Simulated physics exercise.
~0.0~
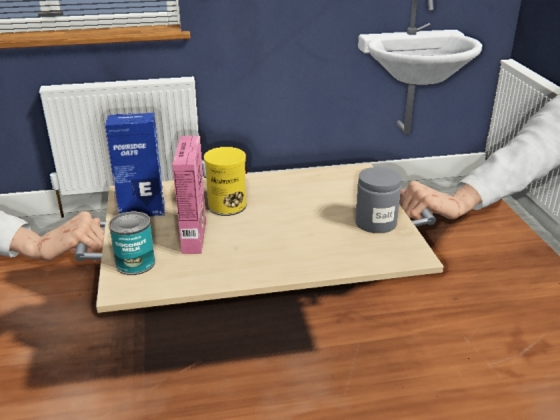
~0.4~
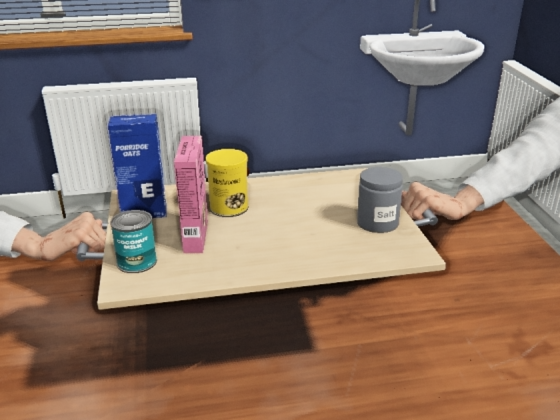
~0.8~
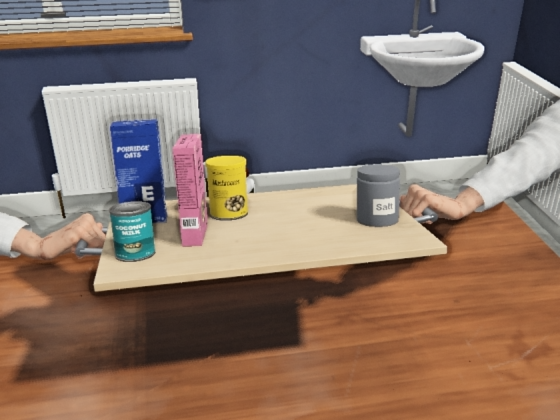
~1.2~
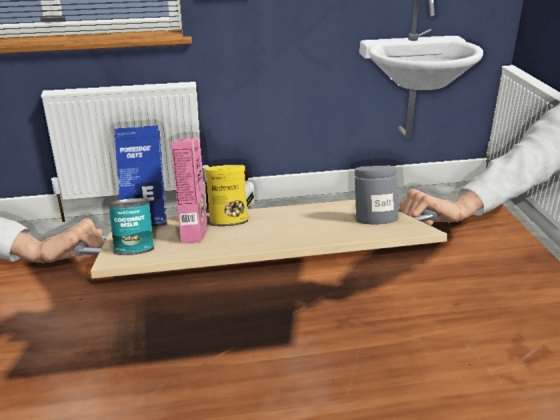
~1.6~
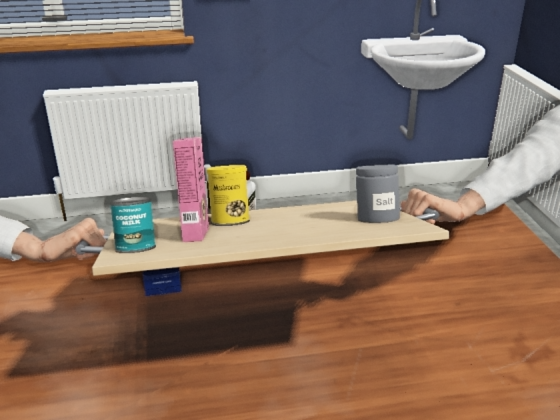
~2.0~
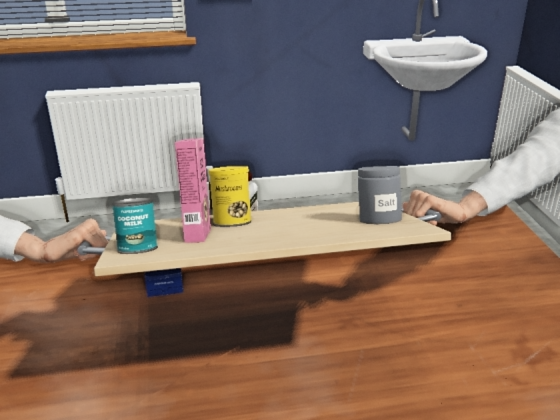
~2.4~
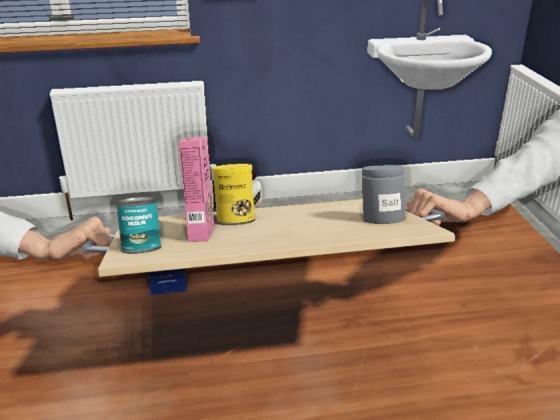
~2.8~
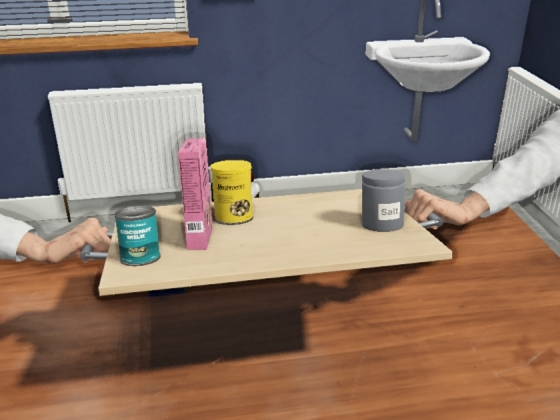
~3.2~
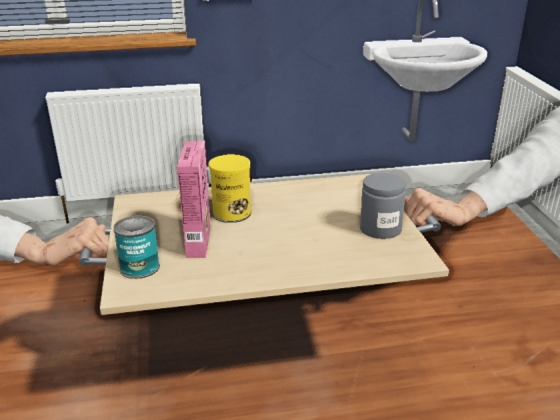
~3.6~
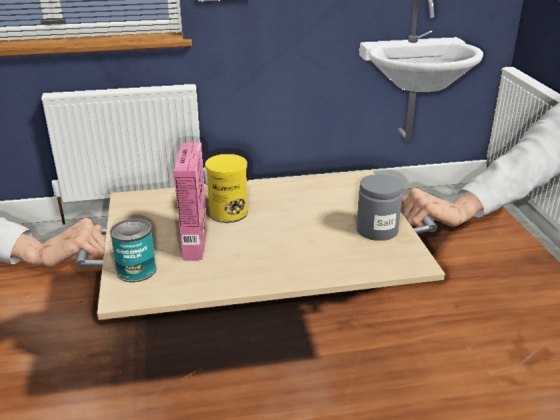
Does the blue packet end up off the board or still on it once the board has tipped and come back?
The blue packet ends up off the board, having dropped over the far edge while the board was tilted.
